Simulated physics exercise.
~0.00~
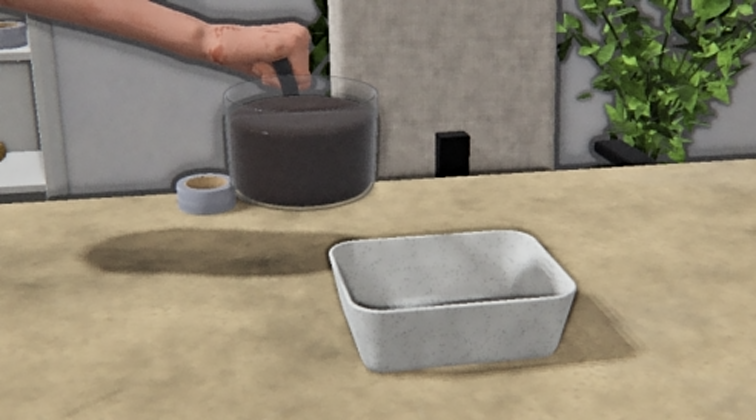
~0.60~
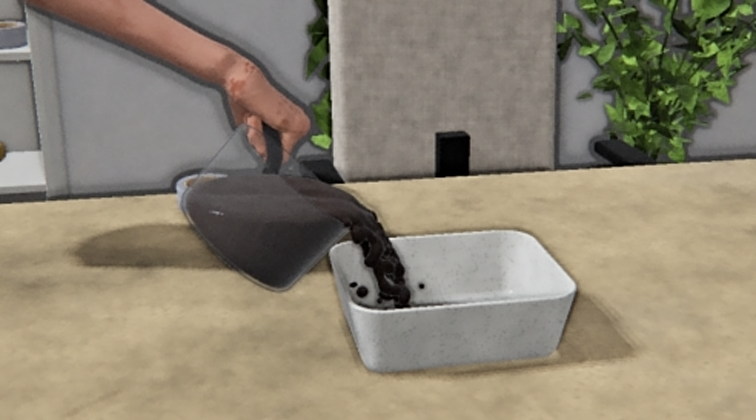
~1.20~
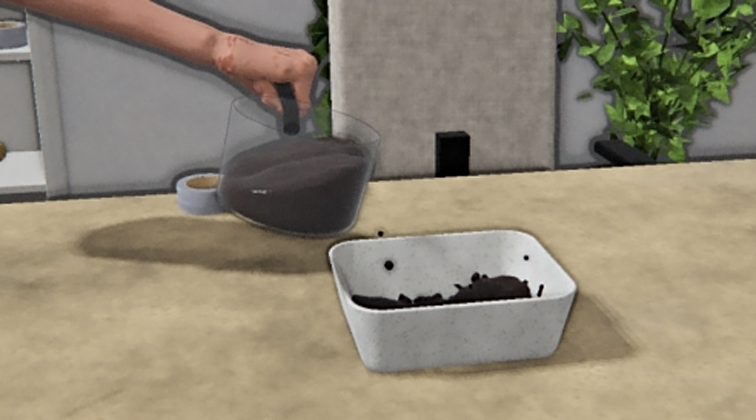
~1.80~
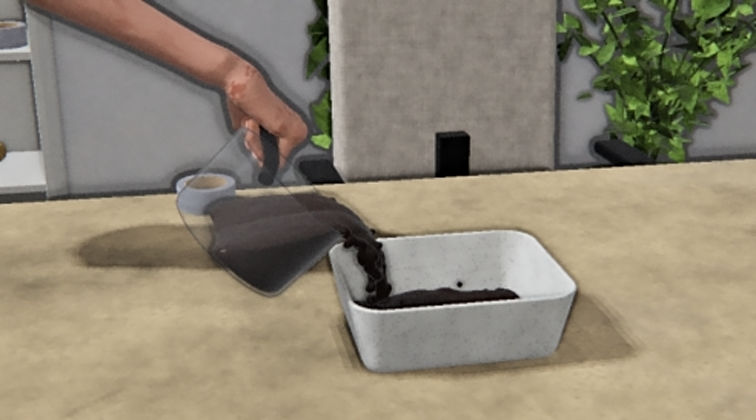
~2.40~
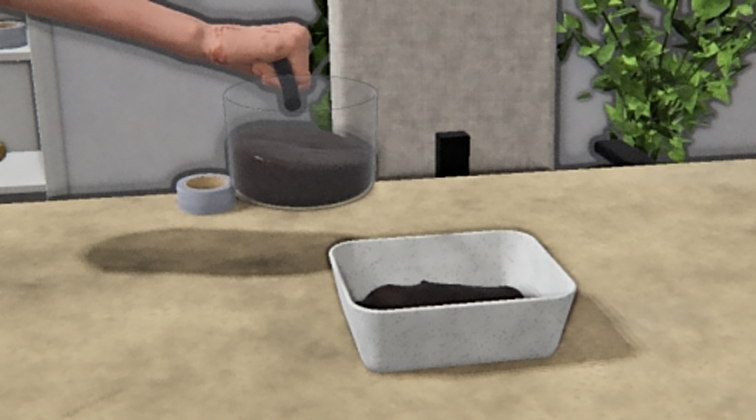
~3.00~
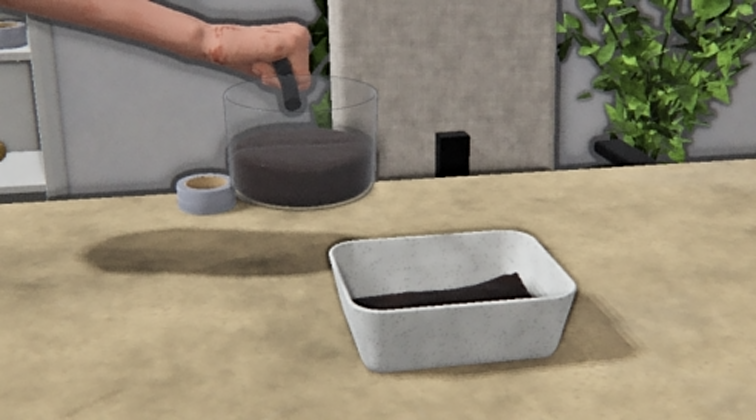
Dark coffee streamed from a clear pot into an empty white oblong dish as a hand tipped the pot to the right, eased it back, then tipped it again before levelling it, leaving coffee in both the dish and the pot.
